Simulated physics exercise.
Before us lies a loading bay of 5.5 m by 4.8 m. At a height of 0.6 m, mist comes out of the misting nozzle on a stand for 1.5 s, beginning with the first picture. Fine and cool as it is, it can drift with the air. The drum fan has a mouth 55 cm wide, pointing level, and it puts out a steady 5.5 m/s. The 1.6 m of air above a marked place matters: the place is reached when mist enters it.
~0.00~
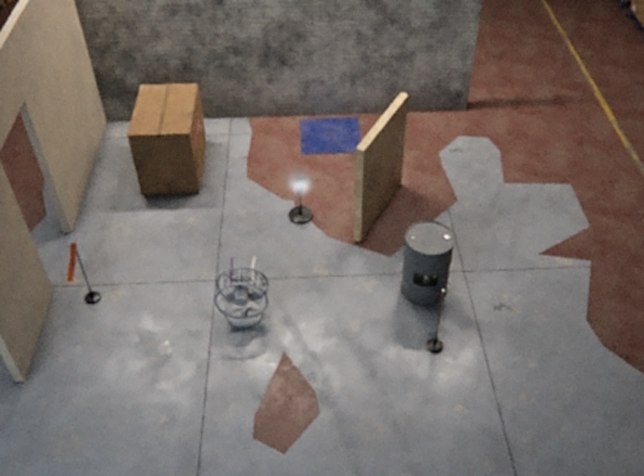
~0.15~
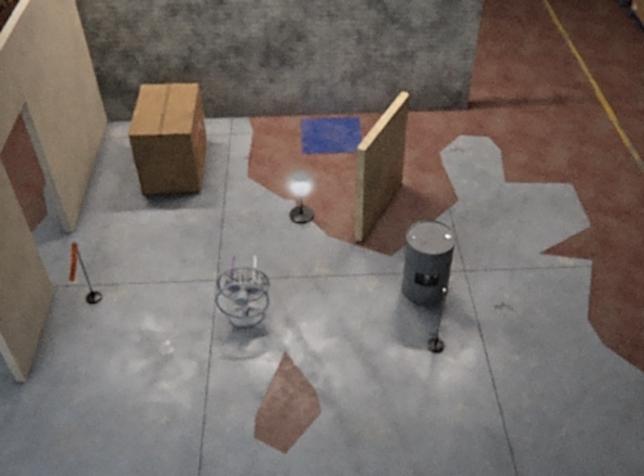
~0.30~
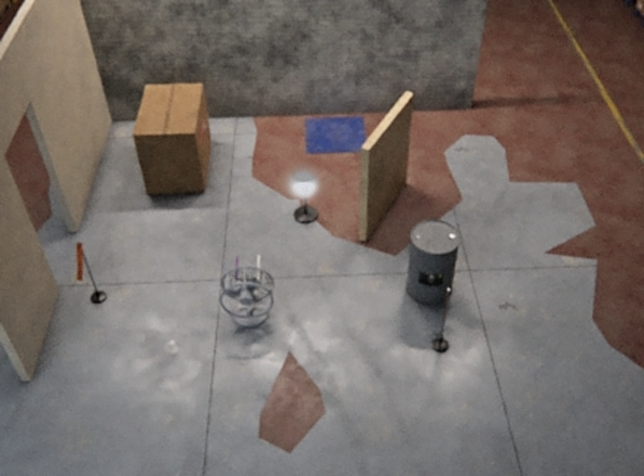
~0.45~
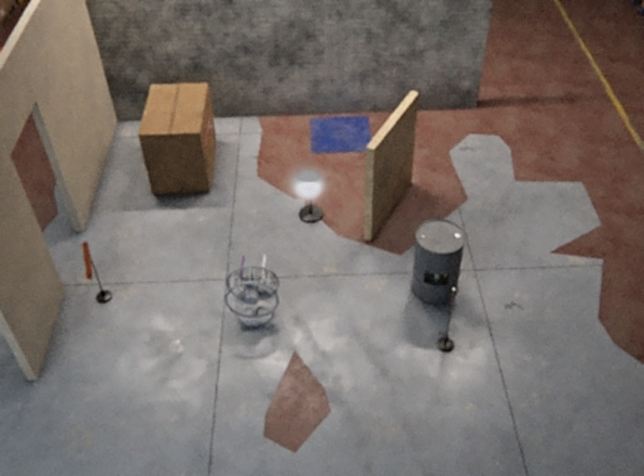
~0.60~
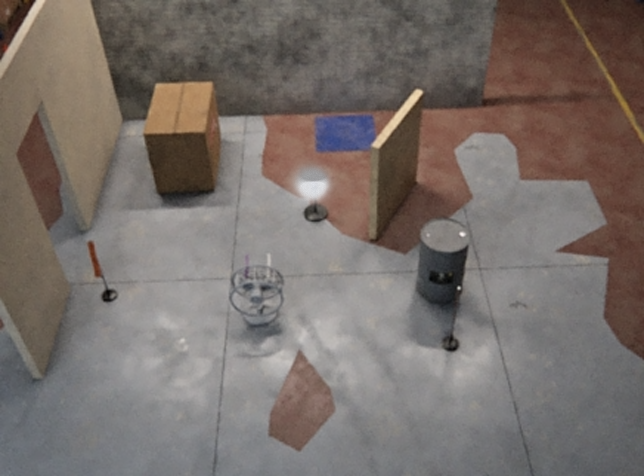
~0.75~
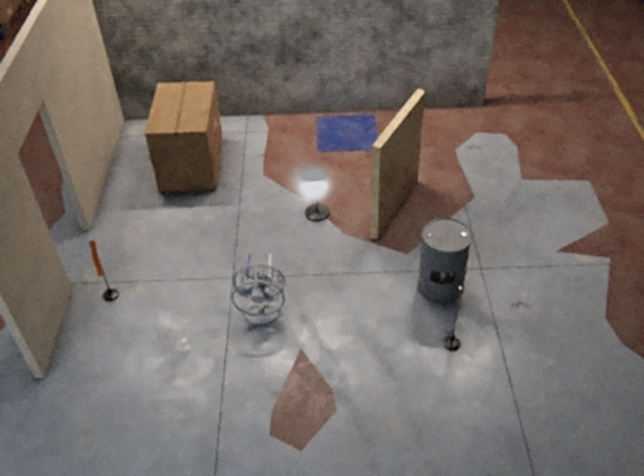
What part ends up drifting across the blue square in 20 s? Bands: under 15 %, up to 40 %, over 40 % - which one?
Estimate: Above 40 %.
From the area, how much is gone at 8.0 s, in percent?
I reckon it's close to 70 %.
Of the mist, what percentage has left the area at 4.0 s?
10 per cent.
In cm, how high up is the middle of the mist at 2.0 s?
The middle is at about 40 cm above the surface.
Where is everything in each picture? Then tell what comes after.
In the first frame, the mist is thickest near (300, 183), the misting nozzle on a stand stands at (300, 190) and the drum fan is at (242, 293).
In the second frame, the mist is thickest near (300, 184) and the blue square is centred on (331, 135).
In the third frame, the mist is thickest near (304, 184) and a ribbon ends at (79, 280).
In the fourth frame, the mist is thickest near (308, 184), the top of a screen is at (394, 118) and the top of a large carton is at (174, 107).
In the fifth frame, the mist is thickest near (312, 183).
In the sixth frame, the mist is thickest near (313, 183) and a ribbon ends at (101, 276).
By 2.0 s we count, 2 % has passed over the blue square, with 100 % still about or yet to come, and the middle of the rest is near (308, 182).
By 4.0 s we count, 50 % has passed over the blue square, with 92 % still about or yet to come, and the middle of the rest is near (337, 107).
By 8.0 s we count, 74 % has passed over the blue square, with 25 % still about or yet to come, and the middle of the rest is near (391, 99).
By 20.0 s we count, 76 % has passed over the blue square, with 4 % still about or yet to come.
